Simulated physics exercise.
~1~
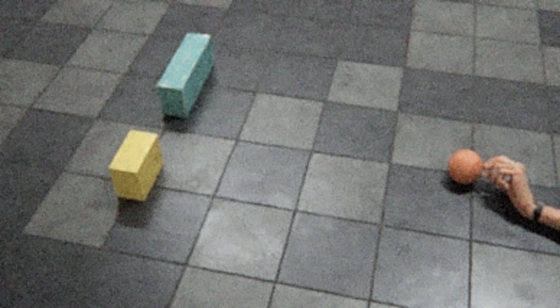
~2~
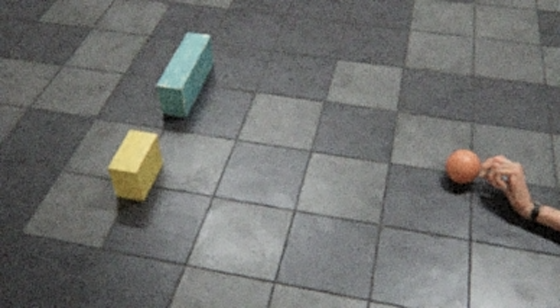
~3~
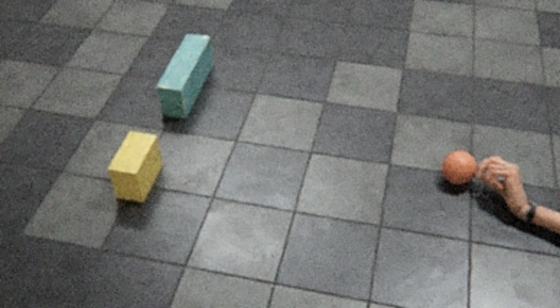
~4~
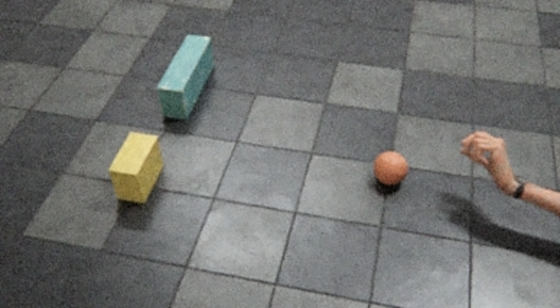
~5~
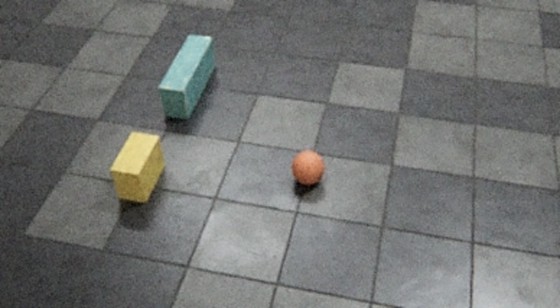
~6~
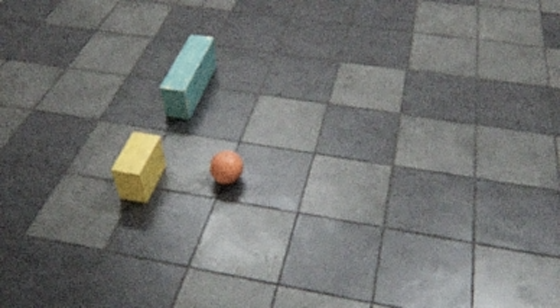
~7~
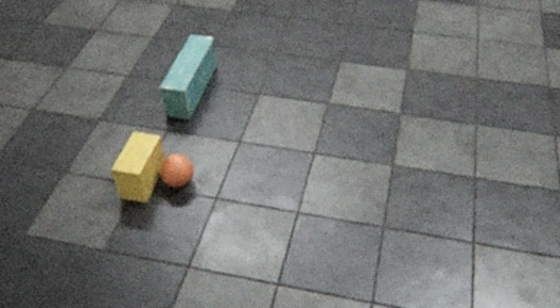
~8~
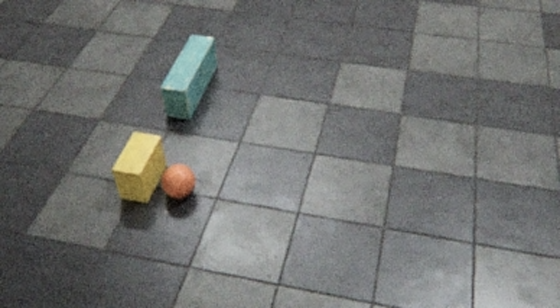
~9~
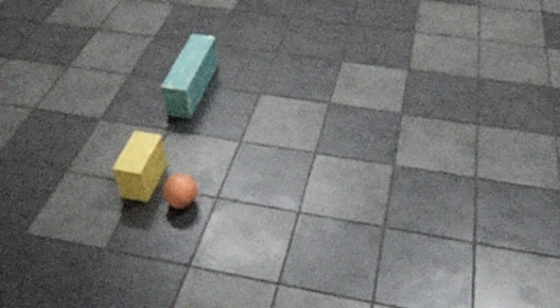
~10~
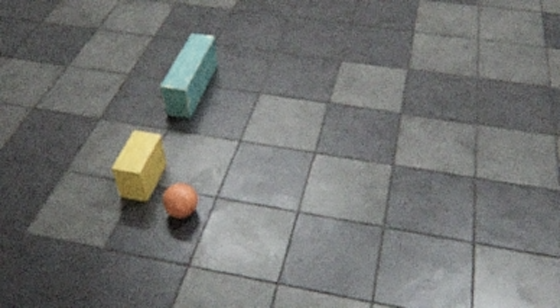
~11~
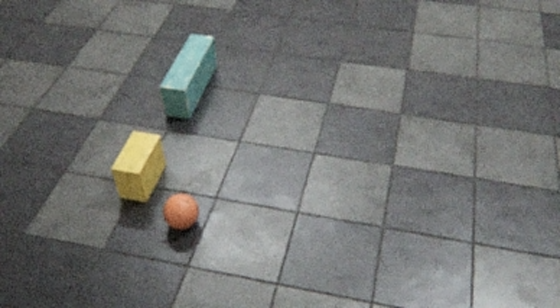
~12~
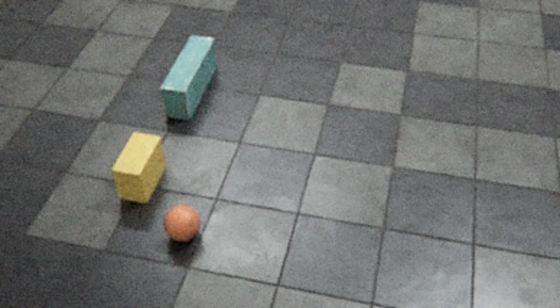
A hand rolling an orange ball left across a tiled floor, the ball hitting a yellow block and rebounding slowly toward the viewer.
